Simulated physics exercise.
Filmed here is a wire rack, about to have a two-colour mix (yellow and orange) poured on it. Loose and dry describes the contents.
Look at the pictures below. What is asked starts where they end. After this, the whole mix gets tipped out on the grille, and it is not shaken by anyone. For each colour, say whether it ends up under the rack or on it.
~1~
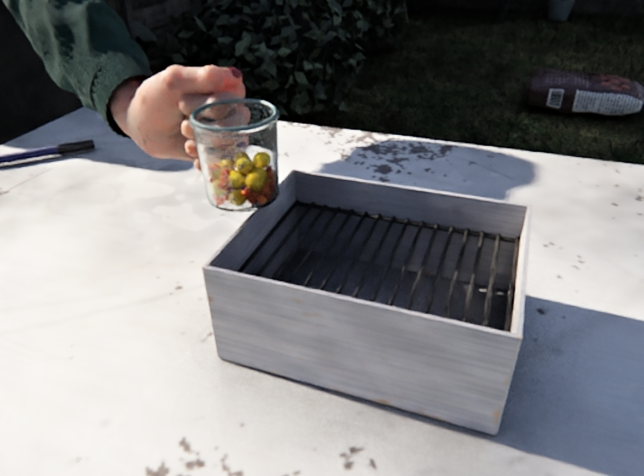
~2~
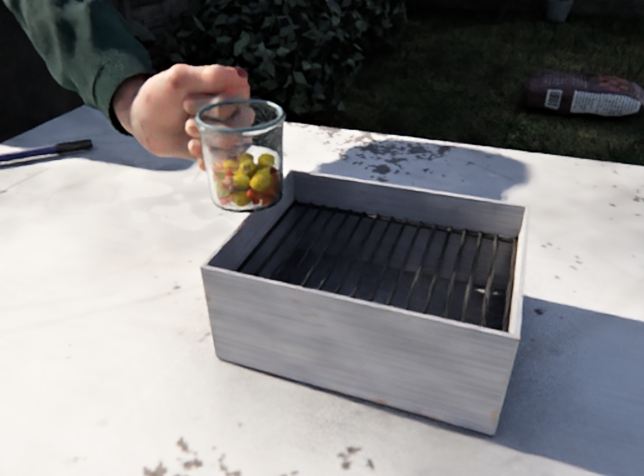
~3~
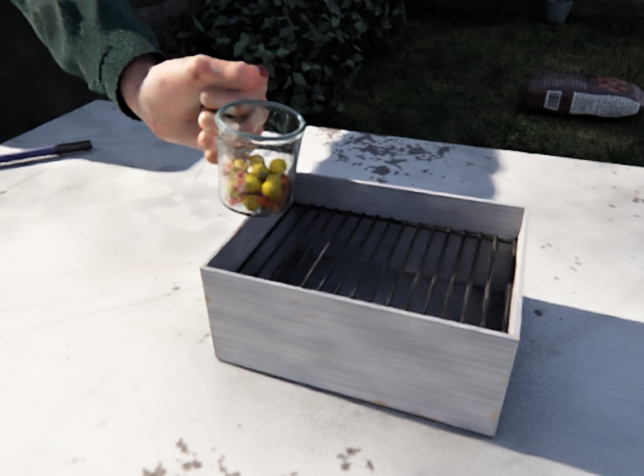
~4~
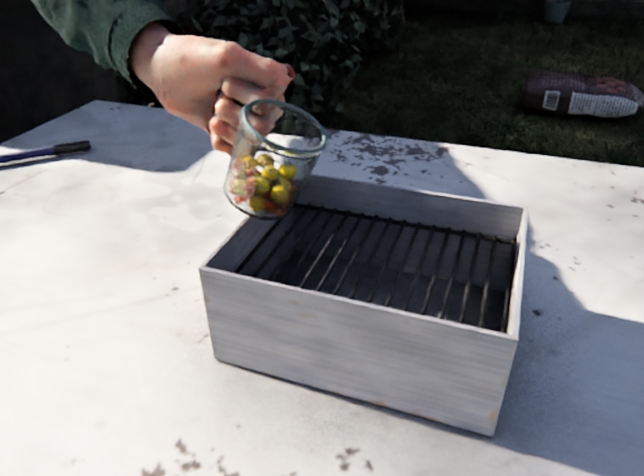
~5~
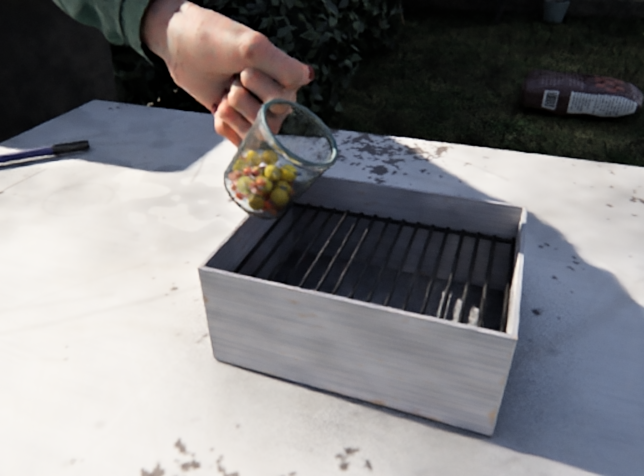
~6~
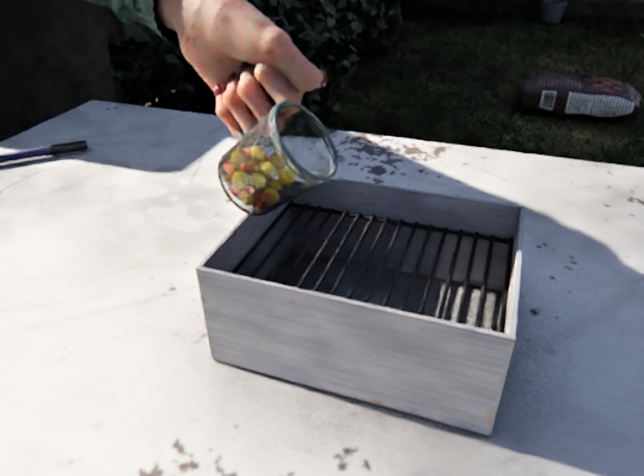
Yellow ones - on the rack; orange ones - under the rack.
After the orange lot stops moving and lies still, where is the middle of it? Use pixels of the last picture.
Once things stop moving, it sits roughly at (320, 311).
Then, 0.35 s on from there, yellow ones, the whole lot in the cup; orange ones, the whole lot in the cup.
Then, 0.66 s on from there, yellow ones, near half in the cup, near half on or over the wires; orange ones, all but a few in the cup, only a few on or over the wires.
Then, 0.93 s on from there, yellow ones, the whole lot on or over the wires; orange ones, near half on or over the wires, near half under the rack.
In the end, yellow ones, the whole lot on the wires, none at all under the rack; orange ones, only a few on the wires, all but a few under the rack.
